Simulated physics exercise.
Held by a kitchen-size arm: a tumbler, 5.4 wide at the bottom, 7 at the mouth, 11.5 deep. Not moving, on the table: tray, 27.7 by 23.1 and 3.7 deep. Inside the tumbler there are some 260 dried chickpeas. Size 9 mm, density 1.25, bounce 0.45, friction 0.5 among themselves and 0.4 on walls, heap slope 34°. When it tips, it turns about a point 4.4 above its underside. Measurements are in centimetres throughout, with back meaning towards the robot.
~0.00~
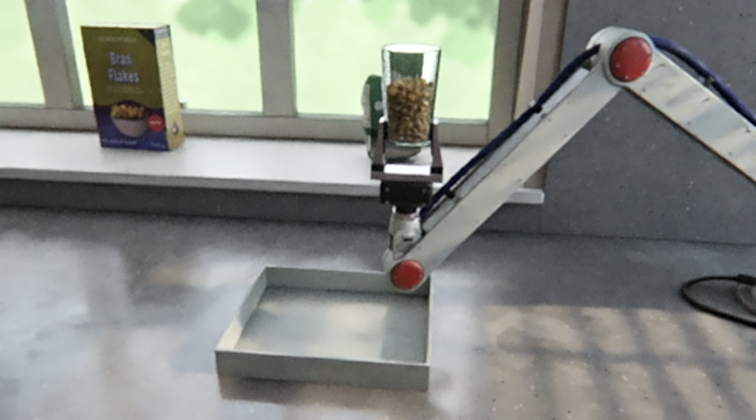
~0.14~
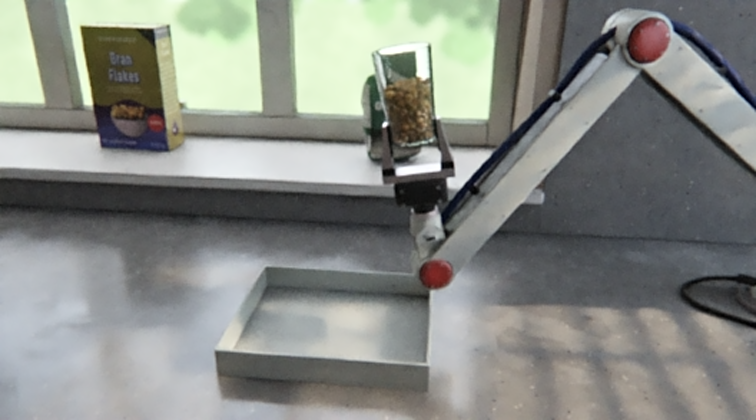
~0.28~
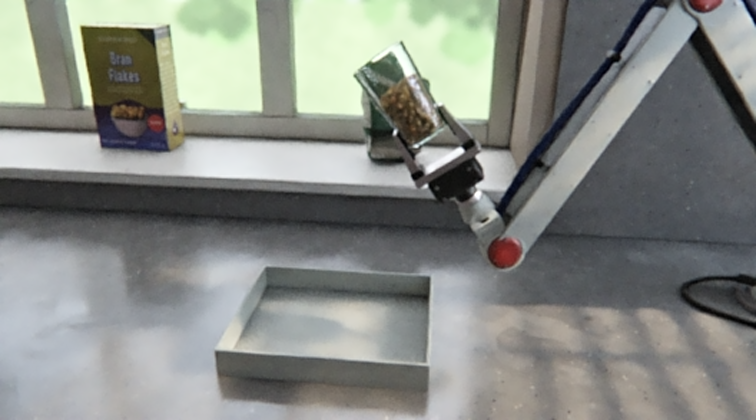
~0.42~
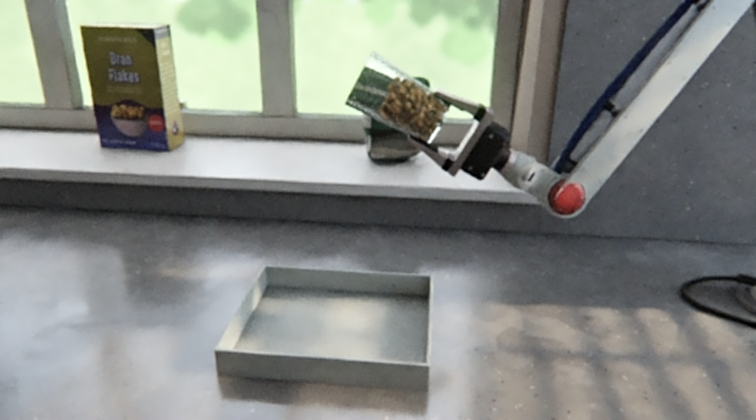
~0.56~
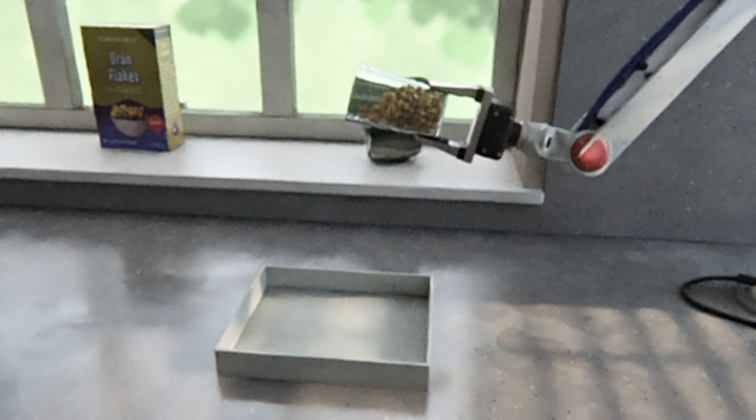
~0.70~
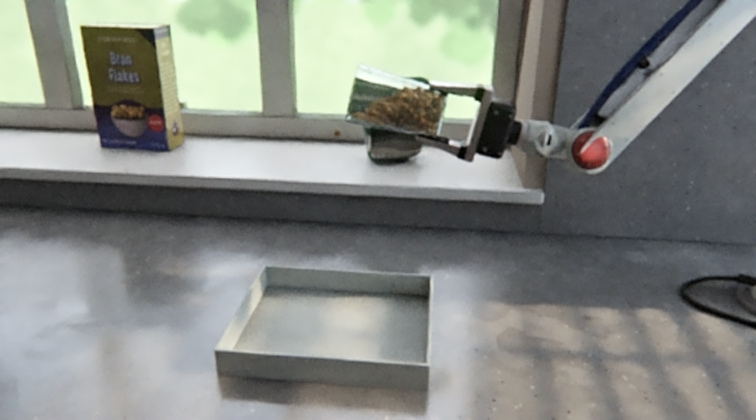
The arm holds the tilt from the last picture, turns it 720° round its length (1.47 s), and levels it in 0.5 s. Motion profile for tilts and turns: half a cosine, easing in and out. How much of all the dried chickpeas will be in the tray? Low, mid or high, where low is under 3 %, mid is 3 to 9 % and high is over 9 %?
High.
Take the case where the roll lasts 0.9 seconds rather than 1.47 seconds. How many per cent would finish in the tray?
Expected share: Some 10 %.
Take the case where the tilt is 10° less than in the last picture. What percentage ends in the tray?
Share: About 0 %.
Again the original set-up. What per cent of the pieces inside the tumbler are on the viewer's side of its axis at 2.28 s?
About 65 %.
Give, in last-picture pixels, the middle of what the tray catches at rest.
It's centred about (298, 323).
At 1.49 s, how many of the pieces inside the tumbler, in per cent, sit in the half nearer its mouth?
I'd say about 35 %, give or take.
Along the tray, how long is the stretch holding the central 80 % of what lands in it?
Spread length: Close to 14 cm.
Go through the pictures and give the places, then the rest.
In the first picture, tumbler middle at (410, 96), upright; upper third of the load around (410, 95), from x 390 to 430, top at y 85; 264 in the tumbler.
In the second picture, tumbler middle at (408, 96), tipped 10°; upper third of the load around (408, 95), from x 385 to 430, top at y 80.
In the third picture, tumbler middle at (403, 98), tipped 35°; upper third of the load around (410, 95), from x 385 to 440, top at y 75.
In the fourth picture, tumbler middle at (400, 102), tipped 62°; upper third of the load around (407, 96), from x 385 to 445, top at y 80.
In the fifth picture, tumbler middle at (399, 104), tipped 77°; upper third of the load around (414, 98), from x 365 to 440, top at y 90.
In the sixth picture, tumbler middle at (399, 104), tipped 78°; upper third of the load around (415, 100), from x 340 to 440, top at y 90; 263 in the tumbler, 1 in flight or on a rim.
By 1.49 s, tipped 78°, highest piece 37 above the table; 248 in the tumbler, 7 in the tray, 9 in flight or on a rim.
By 2.28 s, tipped 70°, highest piece 36 above the table; 219 in the tumbler, 40 in the tray, 5 in flight or on a rim.
By 2.87 s, upright, highest piece 39 above the table; 219 in the tumbler, 45 in the tray.
By 3.57 s, upright, highest piece 39 above the table; 219 in the tumbler, 45 in the tray.
Final count, 219 in the tumbler, 45 in the tray. That is 17 % in the tray.
